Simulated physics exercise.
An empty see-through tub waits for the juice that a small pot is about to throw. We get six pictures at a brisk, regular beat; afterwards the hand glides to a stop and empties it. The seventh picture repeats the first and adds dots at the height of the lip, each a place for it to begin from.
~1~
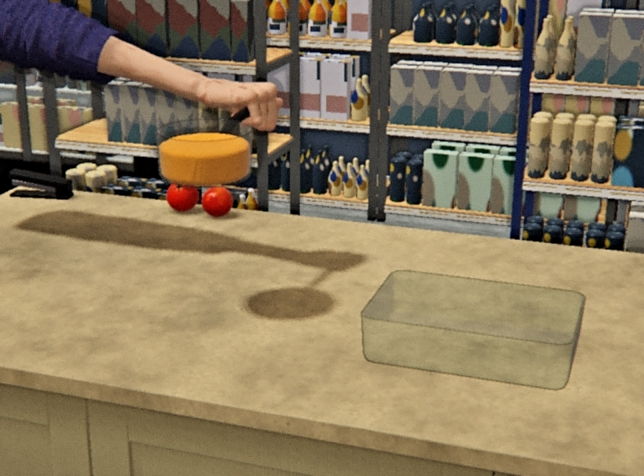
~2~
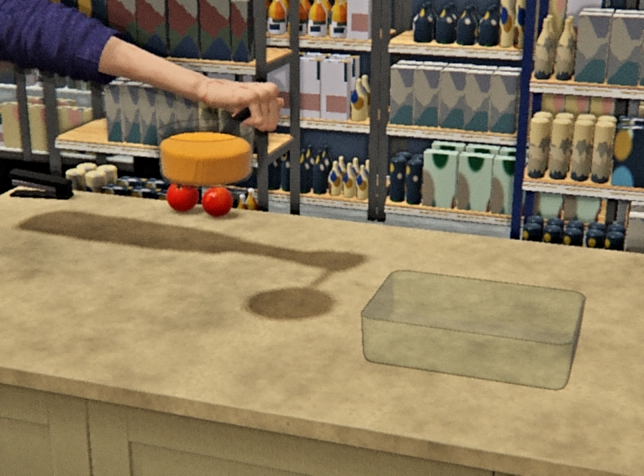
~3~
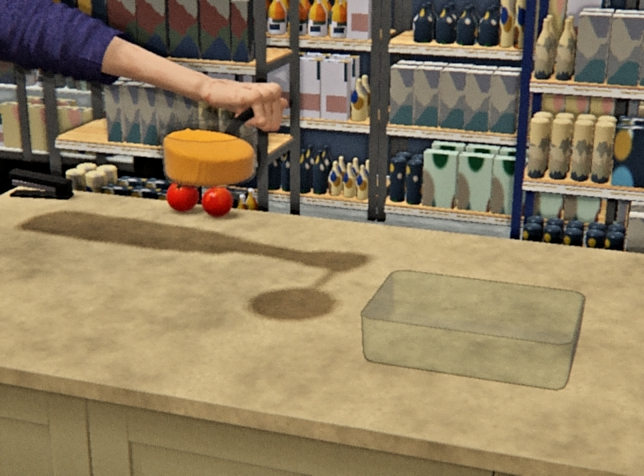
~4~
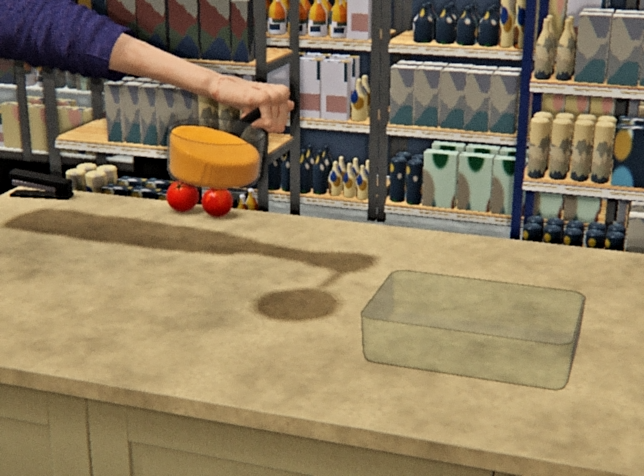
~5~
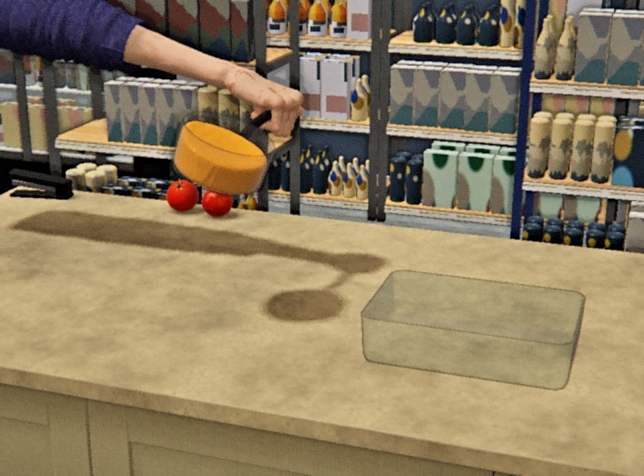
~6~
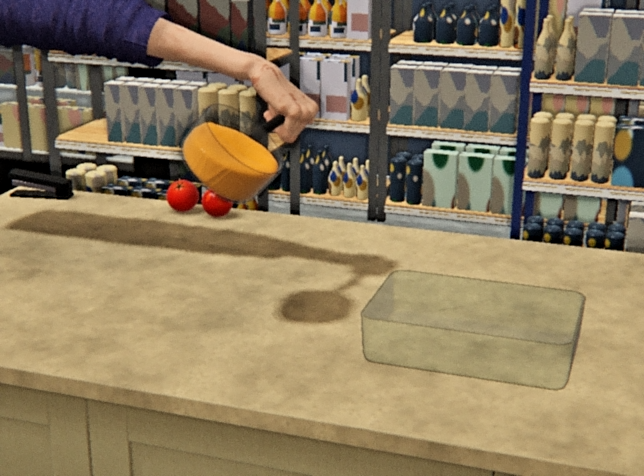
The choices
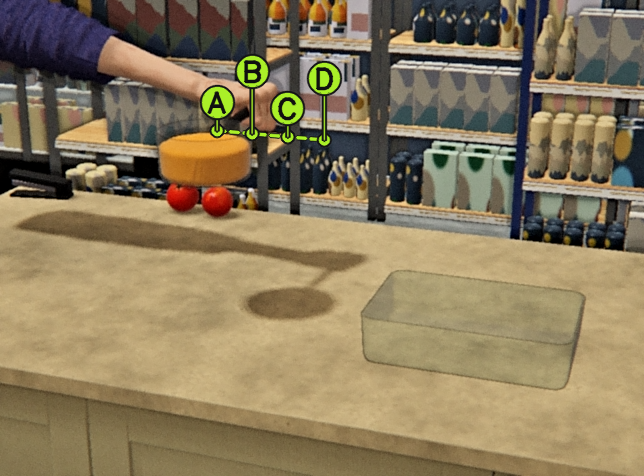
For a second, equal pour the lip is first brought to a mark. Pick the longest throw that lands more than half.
I would pick dot C.
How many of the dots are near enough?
Two of them.
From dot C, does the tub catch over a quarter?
Yes, clearly.
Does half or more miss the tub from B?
Yes.
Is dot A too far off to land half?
Yes, it does.
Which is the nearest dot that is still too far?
The answer is B.
In lime, A at (217, 130); B at (252, 133); C at (287, 136); D at (324, 140).
For dot A, about 0 % lands in the tub, 100 % falls short.
For dot B, about 1 % lands in the tub, 97 % falls short.
For dot C, about 75 % lands in the tub, 7 % falls short and 18 % goes beside or beyond.
For dot D, about 72 % lands in the tub, 7 % falls short and 21 % goes beside or beyond.
